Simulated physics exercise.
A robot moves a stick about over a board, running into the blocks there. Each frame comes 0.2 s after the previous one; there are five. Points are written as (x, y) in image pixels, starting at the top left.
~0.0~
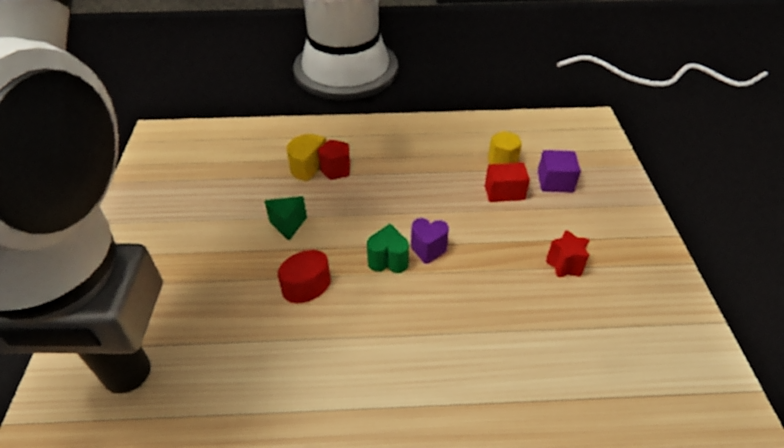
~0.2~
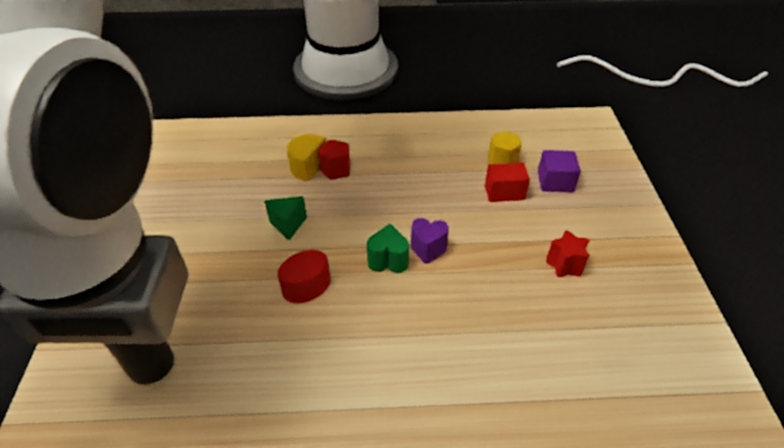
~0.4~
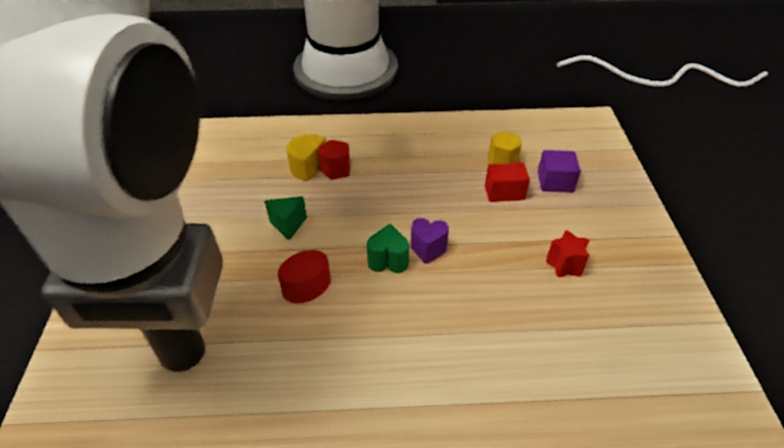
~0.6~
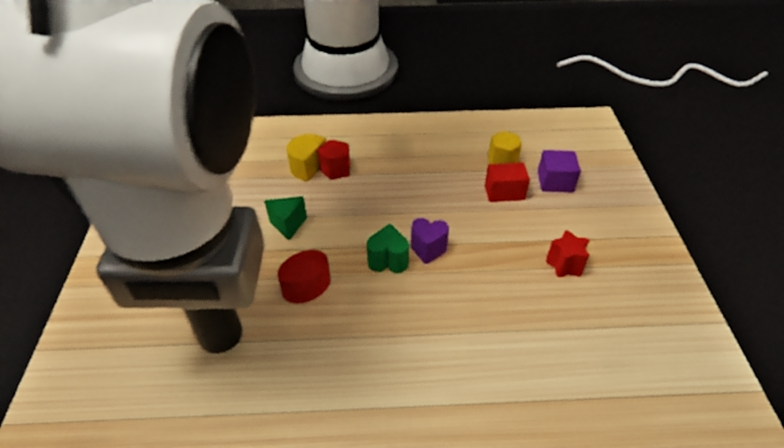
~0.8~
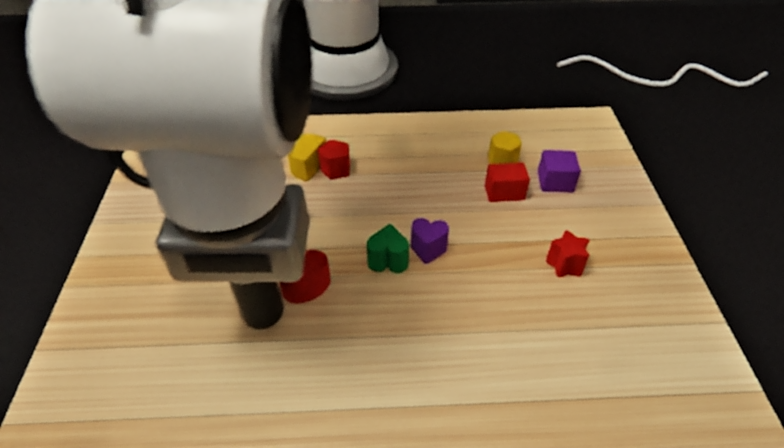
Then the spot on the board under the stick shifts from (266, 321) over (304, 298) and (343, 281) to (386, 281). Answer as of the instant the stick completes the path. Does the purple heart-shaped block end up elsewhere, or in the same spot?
The push reaches it.
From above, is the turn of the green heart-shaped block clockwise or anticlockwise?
Seen from above, counterclockwise.
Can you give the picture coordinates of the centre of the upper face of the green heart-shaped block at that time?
The spot you're after is about (410, 234) in the image.
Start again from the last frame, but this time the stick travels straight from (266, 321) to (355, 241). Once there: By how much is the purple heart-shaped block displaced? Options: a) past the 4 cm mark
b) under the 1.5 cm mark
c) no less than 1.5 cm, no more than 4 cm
b: Under the 1.5 cm mark.
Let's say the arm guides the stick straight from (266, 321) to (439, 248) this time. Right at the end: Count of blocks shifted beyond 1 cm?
Put simply, three or more blocks are moved more than 1 cm.
The first path, step by step. One third of the way, stick (303, 288); red oval block (329, 246).
Two thirds of the way, stick (343, 271); red oval block (354, 227), turned 45° anticlockwise.
At the end, stick (386, 271); green triangular piece not moved; red oval block (357, 225), turned 50° anticlockwise; green heart-shaped block (410, 234), turned 30° anticlockwise; purple heart-shaped block (440, 222).
